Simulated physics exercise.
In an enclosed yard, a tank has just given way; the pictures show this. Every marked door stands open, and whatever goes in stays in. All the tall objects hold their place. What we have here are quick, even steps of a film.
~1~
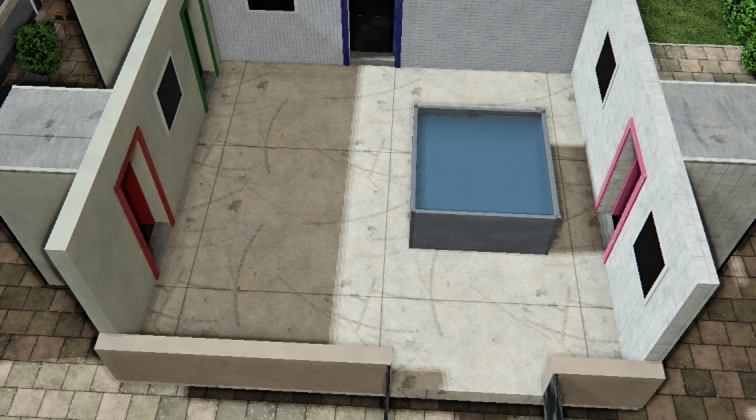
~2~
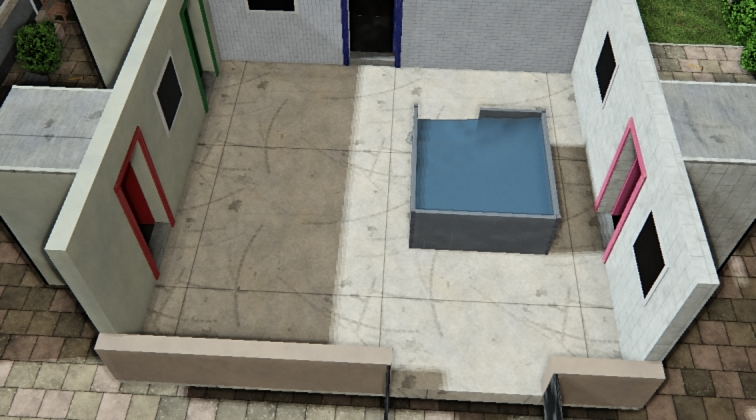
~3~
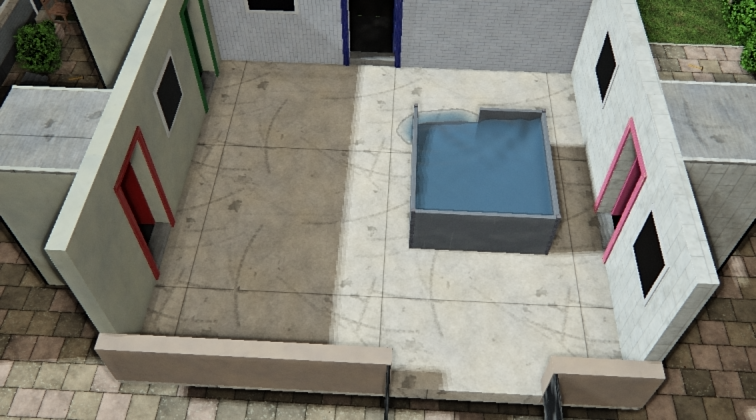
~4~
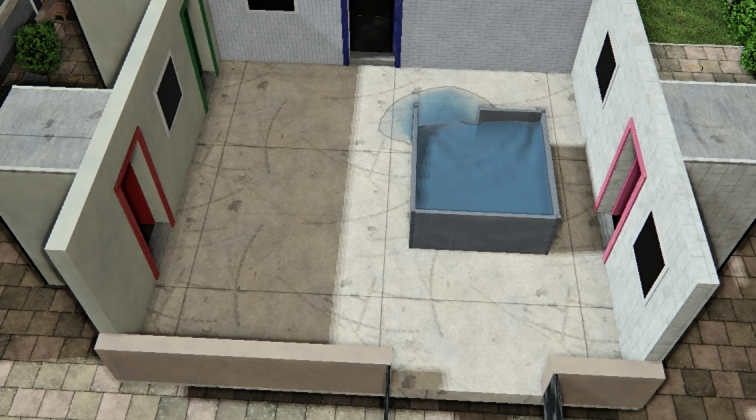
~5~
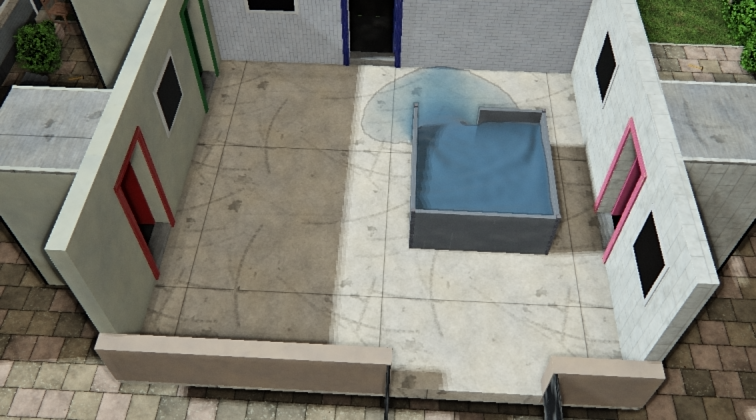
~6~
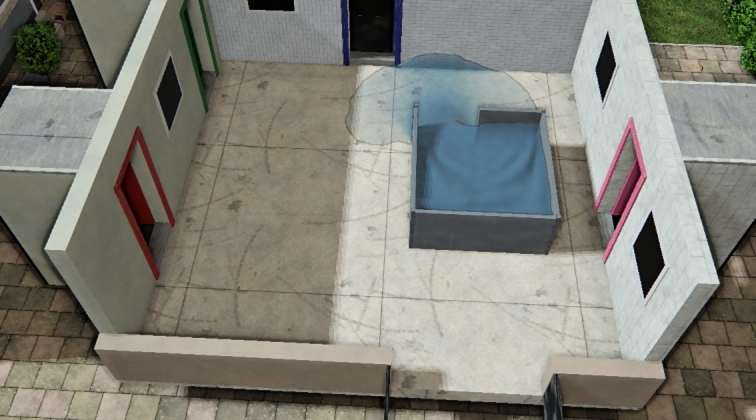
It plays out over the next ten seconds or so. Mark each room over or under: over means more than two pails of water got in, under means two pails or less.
Green door: Over, blue door: Over, red door: Under, pink door: Over.
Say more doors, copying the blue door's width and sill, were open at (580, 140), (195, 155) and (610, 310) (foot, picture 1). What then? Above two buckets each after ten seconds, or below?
Door by door: Ends up below, ends up below, ends up below.
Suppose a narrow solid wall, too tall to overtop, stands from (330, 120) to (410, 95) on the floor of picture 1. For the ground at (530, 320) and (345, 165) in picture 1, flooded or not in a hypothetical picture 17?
As listed: No water, wet.
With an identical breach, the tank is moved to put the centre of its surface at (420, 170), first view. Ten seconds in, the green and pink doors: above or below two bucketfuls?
Briefly, green ends up above while pink ends up below.
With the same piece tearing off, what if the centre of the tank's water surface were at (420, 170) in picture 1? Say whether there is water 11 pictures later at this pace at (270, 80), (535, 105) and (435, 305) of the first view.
Well, in the order you listed them, they'd be reached by the flood, reached by the flood and unreached.
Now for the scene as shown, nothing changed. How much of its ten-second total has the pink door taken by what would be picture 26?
That comes out to 0 per cent by my count.
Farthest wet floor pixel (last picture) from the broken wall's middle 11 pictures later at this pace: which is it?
Front's tip: Near (222, 62).
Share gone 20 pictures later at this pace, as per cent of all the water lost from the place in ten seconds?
Near 35 in a hundred.
A moment on, water covers 20 % of the floor; the green door not reached, the blue door under two buckets in, the red door not reached, the pink door not reached.
Next, water covers 25 % of the floor; the green door wet at the sill, nothing in, the blue door far over two buckets in, the red door not reached, the pink door not reached.
Then, water covers 45 % of the floor; the green door far over two buckets in, the blue door far over two buckets in, the red door not reached, the pink door wet at the sill, nothing in.
Later, water covers 80 % of the floor; the green door far over two buckets in, the blue door far over two buckets in, the red door wet at the sill, nothing in, the pink door under two buckets in.
In the end, water covers 95 % of the floor; the green door far over two buckets in, the blue door far over two buckets in, the red door wet at the sill, nothing in, the pink door over two buckets in.
